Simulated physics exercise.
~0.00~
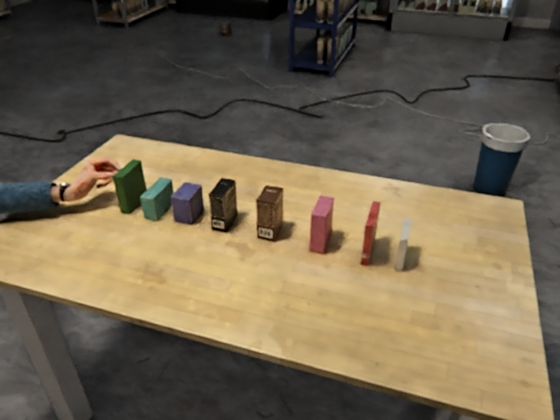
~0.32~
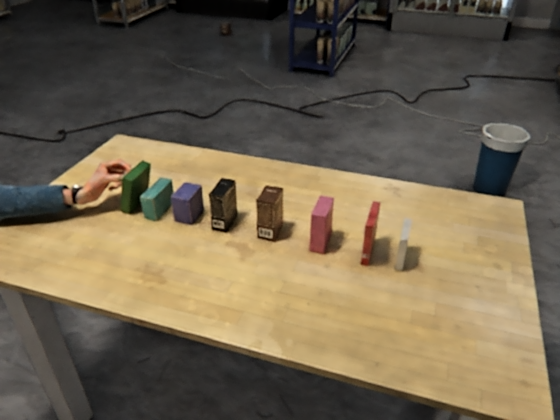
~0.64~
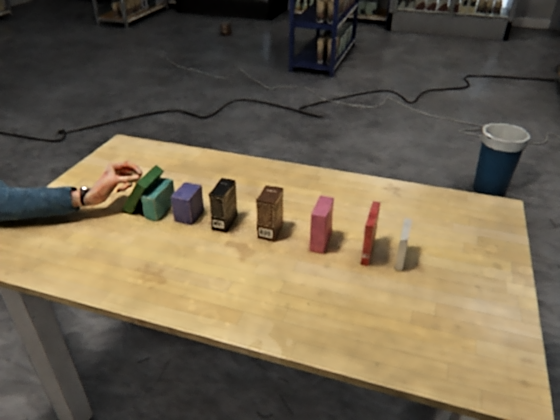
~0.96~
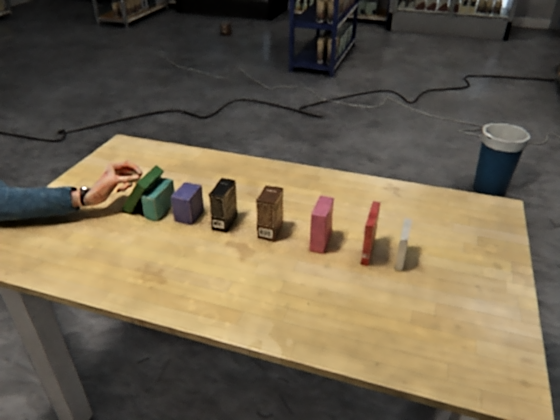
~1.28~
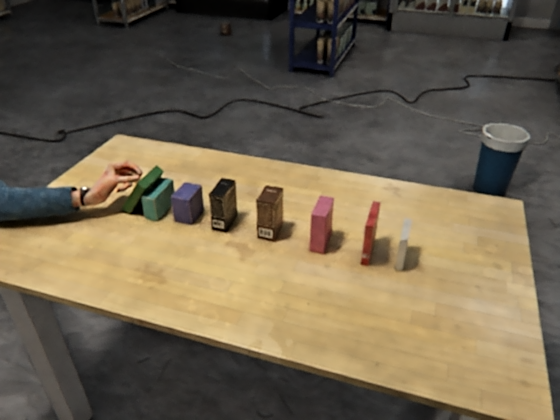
A hand tipping a green block rightward until it leans on the turquoise block, the rest of the row staying upright.
